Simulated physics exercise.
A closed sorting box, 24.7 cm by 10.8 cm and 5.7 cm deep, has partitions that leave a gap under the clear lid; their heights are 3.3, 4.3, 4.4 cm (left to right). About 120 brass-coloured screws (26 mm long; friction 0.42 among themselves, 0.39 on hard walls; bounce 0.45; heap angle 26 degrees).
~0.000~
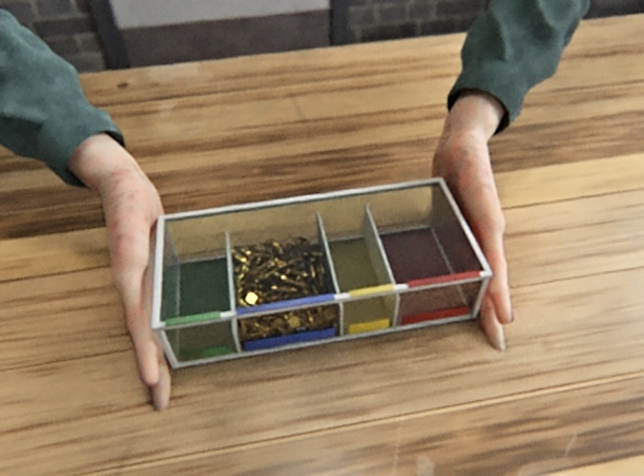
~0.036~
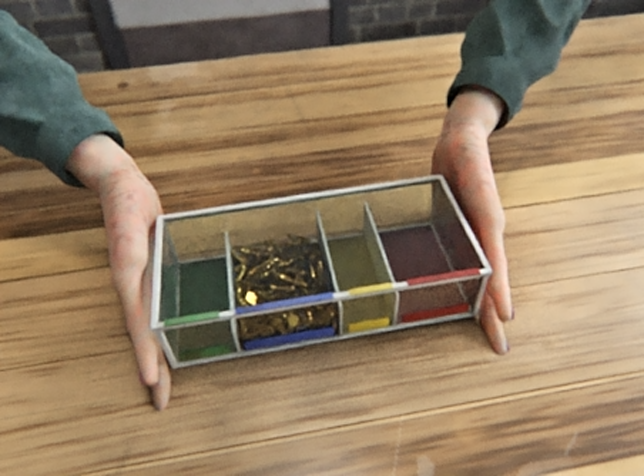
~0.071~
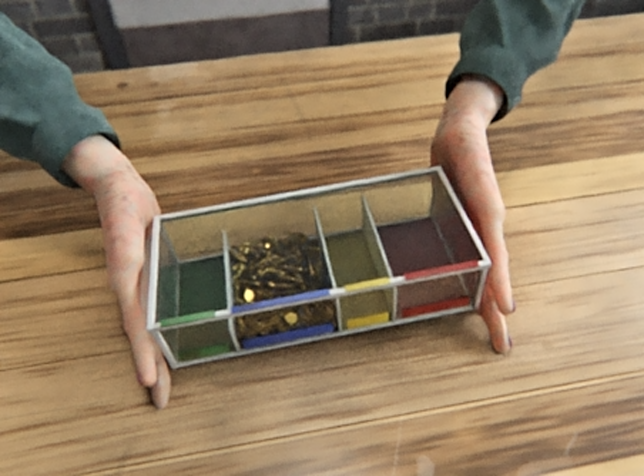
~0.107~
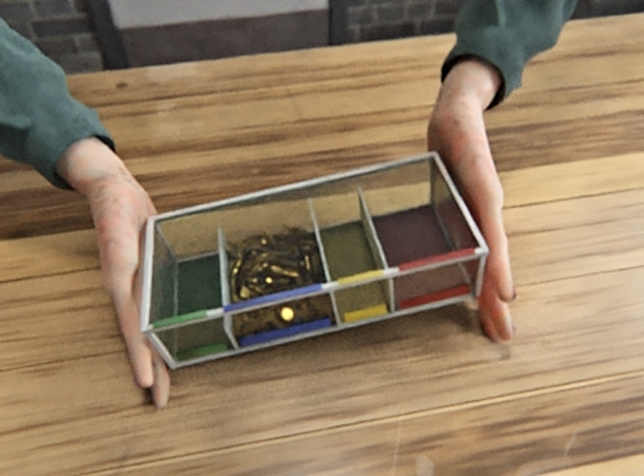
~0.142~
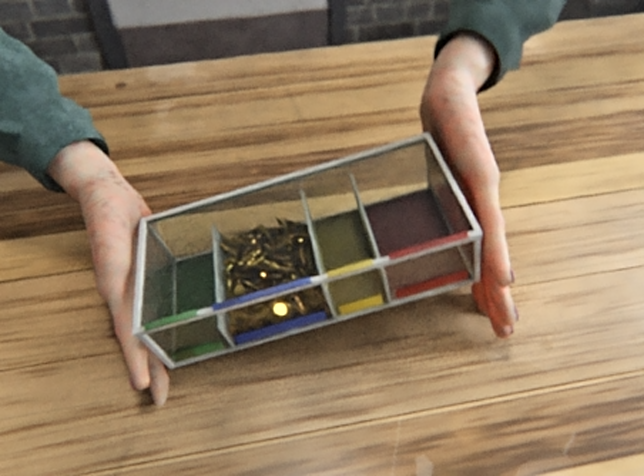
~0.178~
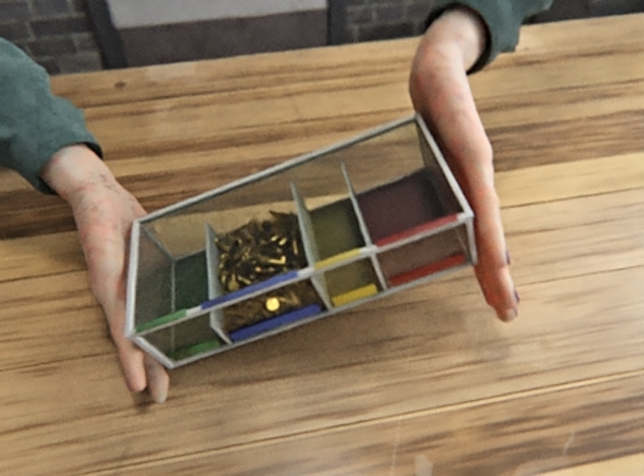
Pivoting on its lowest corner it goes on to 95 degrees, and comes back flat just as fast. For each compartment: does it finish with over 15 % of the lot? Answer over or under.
Red compartment: Under; blue compartment: Over; green compartment: Over; yellow compartment: Under.
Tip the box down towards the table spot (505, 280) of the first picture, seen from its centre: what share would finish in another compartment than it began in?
About 10 per cent.
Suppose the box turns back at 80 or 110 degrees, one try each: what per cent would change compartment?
About 45 and 70 per cent.
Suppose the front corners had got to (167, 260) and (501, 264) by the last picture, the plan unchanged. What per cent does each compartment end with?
Red 10, blue 85, green 0, yellow 5.
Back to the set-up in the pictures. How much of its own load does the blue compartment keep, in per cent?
Some 30 per cent.
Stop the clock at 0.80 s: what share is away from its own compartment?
About 30 per cent.
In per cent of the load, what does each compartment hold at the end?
Red 0, blue 30, green 70, yellow 0.
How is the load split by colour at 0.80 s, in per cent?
Red 0; blue 70; green 30; yellow 0.
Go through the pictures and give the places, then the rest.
In the first picture, box tilt 0 degrees, front corners at (159, 325) and (485, 273); blue 100 %.
In the second picture, box tilt 1 degrees, front corners at (157, 325) and (485, 270).
In the third picture, box tilt 3 degrees, front corners at (154, 326) and (484, 263), lowest corner left front.
In the fourth picture, box tilt 7 degrees, front corners at (147, 327) and (481, 250), lowest corner left front.
In the fifth picture, box tilt 12 degrees, front corners at (139, 330) and (475, 233), lowest corner left front.
In the sixth picture, box tilt 17 degrees, front corners at (132, 332) and (465, 215), lowest corner left front; blue 100 %. The box's pace is about 145 degrees a second.
Then, at 0.80 s, tilt 95 degrees; blue 70 %, green 30 %.
After 1.21 s, tilt 41 degrees; blue 30 %, green 70 %.
After 1.70 s, tilt 0 degrees; blue 30 %, green 70 %.
At rest (2.0 s), red 0 %, blue 30 %, green 70 %, yellow 0 %.
